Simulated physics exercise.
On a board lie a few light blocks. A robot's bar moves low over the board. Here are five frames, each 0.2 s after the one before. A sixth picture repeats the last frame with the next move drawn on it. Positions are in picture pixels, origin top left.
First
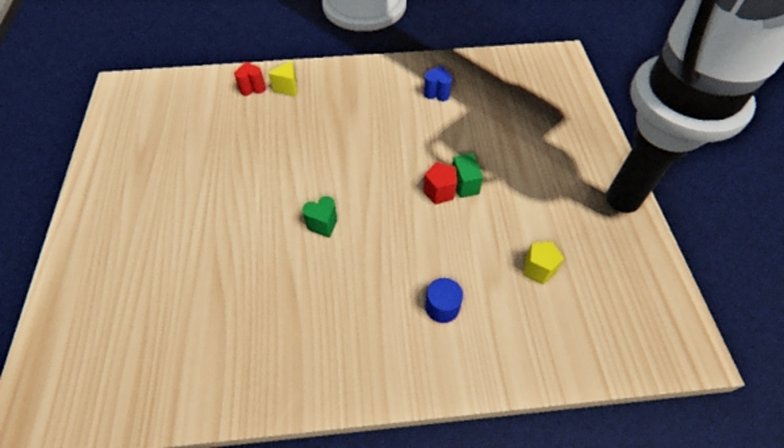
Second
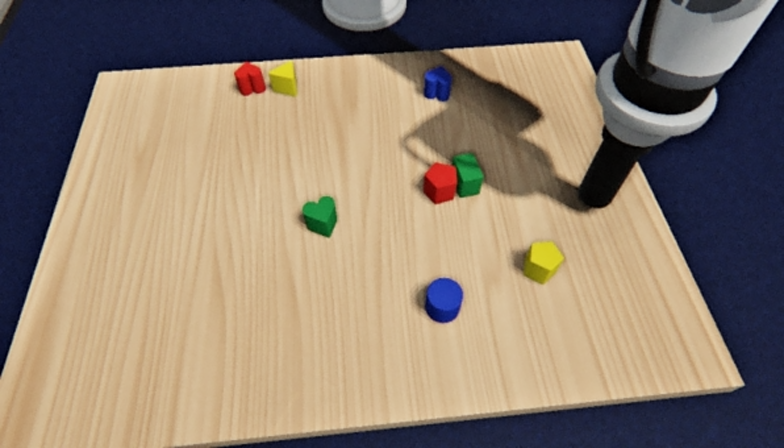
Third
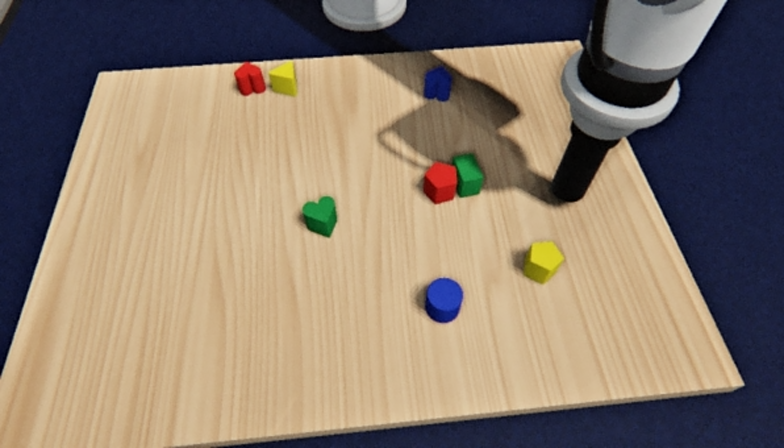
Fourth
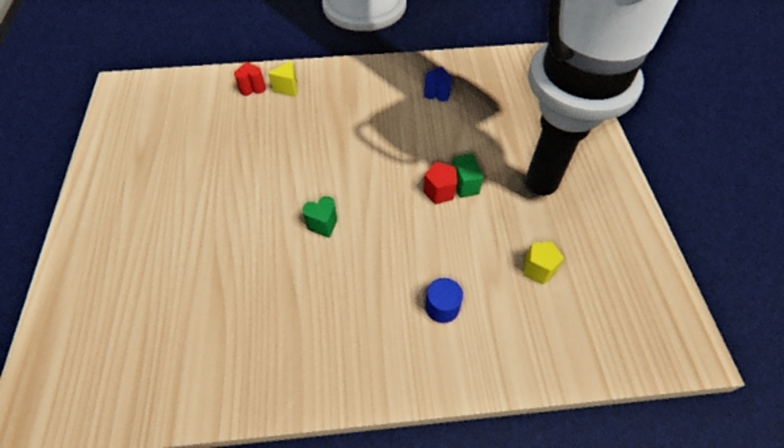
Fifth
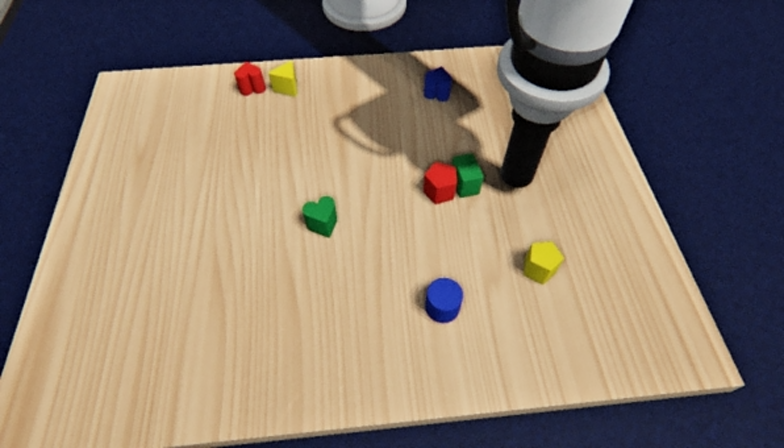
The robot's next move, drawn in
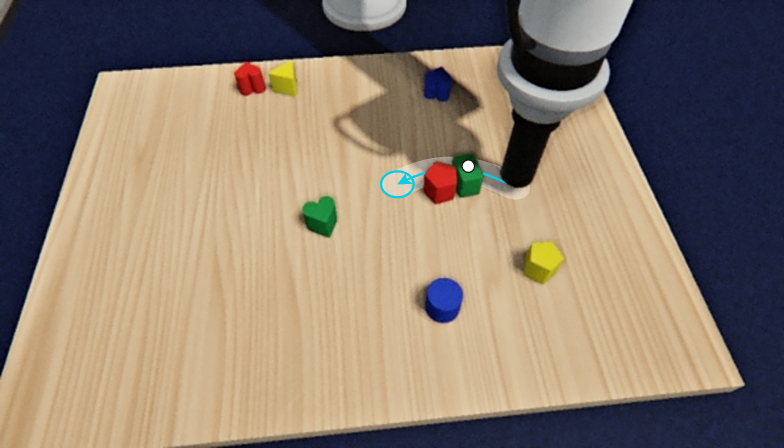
A white and black robot arm with a dark bar reaches over the right side of a pale wooden board, seen from above at an angle. Red and yellow blocks sit at the upper left, a blue one at the top, a green heart near the middle beside a touching red and green pair, with blue and yellow blocks below. The bar glides steadily left toward the pair, its shadow shifting too, while the blocks and camera stay still.
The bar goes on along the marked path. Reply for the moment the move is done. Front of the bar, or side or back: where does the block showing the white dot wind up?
By then it is in front of the bar.
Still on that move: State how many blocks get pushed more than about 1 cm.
2.
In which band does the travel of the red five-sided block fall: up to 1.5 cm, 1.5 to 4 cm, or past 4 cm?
Its displacement is above 4 cm.
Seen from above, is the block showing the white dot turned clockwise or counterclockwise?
Looking down, my answer is that the block showing the white dot rotates anticlockwise.
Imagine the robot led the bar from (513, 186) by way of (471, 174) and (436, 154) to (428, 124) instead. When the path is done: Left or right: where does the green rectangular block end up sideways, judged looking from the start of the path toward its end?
Measured against the direction from start to end, the green rectangular block shifts toward the left-hand side.
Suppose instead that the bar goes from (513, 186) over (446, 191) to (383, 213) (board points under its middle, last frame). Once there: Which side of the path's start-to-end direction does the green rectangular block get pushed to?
Facing from start to end, it will go to the right.
The drawn path runs from (513, 186) over (475, 171) and (434, 171) to (397, 184); the dot is on the green rectangular block.
On the path given first. One third of the way, bar (476, 161); red five-sided block (433, 177), turned 15° anticlockwise; green rectangular block (455, 164), turned 15° anticlockwise.
Two thirds of the way, bar (434, 161); red five-sided block (409, 189), turned 65° anticlockwise; green rectangular block (415, 169), turned 50° anticlockwise.
At the end, bar (398, 174); red five-sided block (390, 210), turned 85° anticlockwise; green rectangular block (386, 188), turned 70° anticlockwise.
